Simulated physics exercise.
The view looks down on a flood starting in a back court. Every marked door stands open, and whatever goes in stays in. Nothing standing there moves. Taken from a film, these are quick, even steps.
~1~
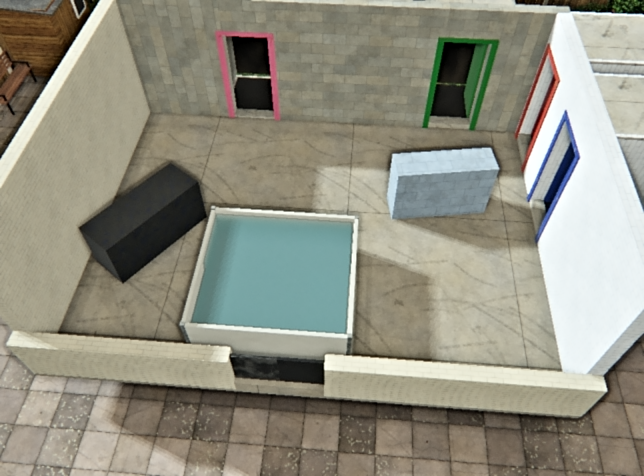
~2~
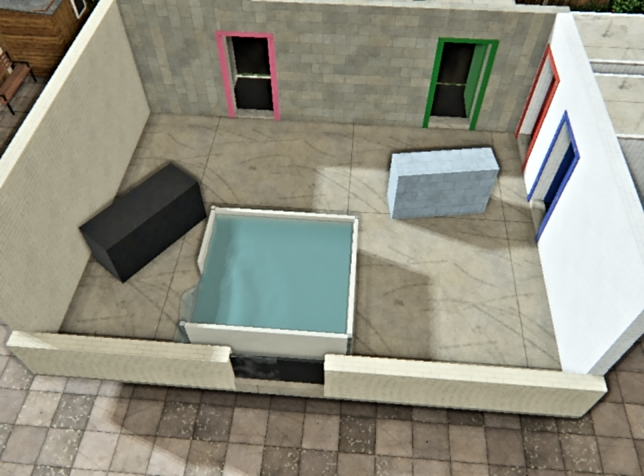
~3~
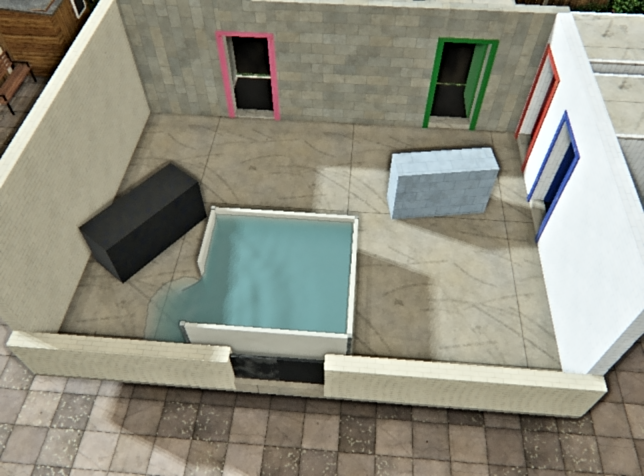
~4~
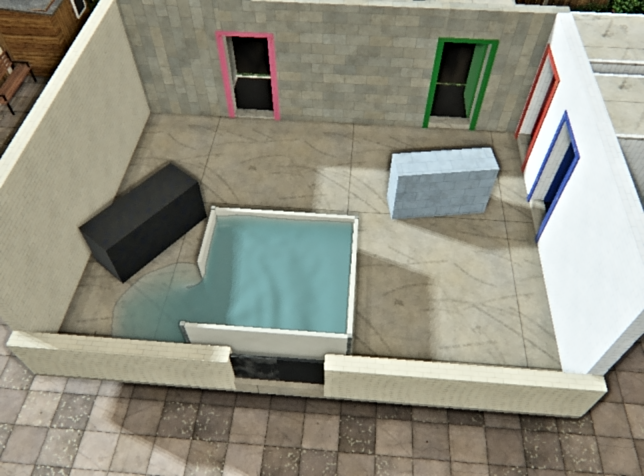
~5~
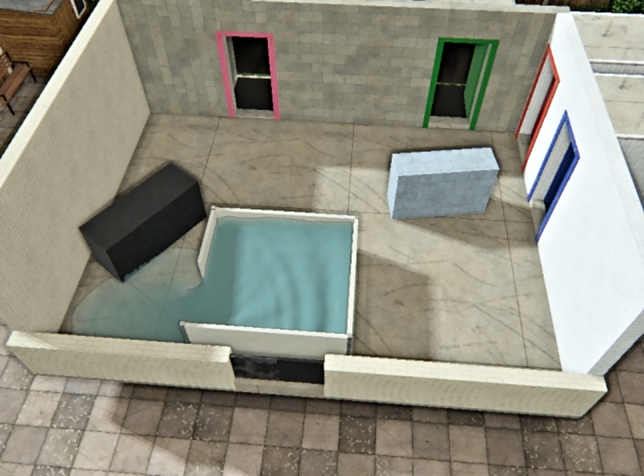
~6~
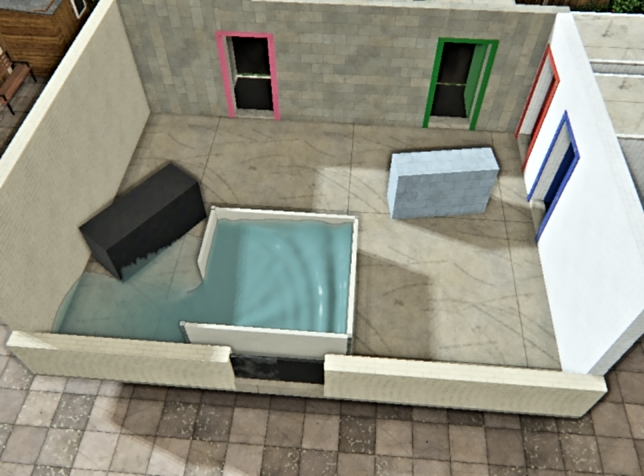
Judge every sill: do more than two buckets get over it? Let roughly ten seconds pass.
Verdict: Pink door - more than two get over; red door - two or fewer get over; green door - two or fewer get over; blue door - two or fewer get over.
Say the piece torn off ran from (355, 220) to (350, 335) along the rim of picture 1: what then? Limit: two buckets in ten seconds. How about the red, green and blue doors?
I'd say the red door overshoots the mark, the green door overshoots the mark and the blue door overshoots the mark.
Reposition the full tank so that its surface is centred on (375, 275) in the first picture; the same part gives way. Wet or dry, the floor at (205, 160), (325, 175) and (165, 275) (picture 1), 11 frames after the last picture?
One after the other: Untouched, untouched, reached.
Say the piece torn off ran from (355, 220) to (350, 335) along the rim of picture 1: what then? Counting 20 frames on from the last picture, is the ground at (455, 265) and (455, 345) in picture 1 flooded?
In the order asked: Inundated, then inundated.
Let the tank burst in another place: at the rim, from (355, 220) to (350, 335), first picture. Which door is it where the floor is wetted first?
Earliest is the door marked blue.
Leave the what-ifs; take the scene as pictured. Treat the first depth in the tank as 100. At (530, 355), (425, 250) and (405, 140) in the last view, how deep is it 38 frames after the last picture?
Going place by place: 4 %, 0 % and 10 %.
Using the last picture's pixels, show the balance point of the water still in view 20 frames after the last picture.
Somewhere around (209, 283) in the last view.
A moment on, water covers 15 % of the floor; the pink door not reached, the red door not reached, the green door not reached, the blue door not reached.
Next, water covers 20 % of the floor; the pink door not reached, the red door not reached, the green door not reached, the blue door not reached.
Then, water covers 40 % of the floor; the pink door under two buckets in, the red door not reached, the green door not reached, the blue door not reached.
Later, water covers 80 % of the floor; the pink door far over two buckets in, the red door wet at the sill, nothing in, the green door wet at the sill, nothing in, the blue door not reached.
In the end, water covers 95 % of the floor; the pink door far over two buckets in, the red door under two buckets in, the green door wet at the sill, nothing in, the blue door wet at the sill, nothing in.
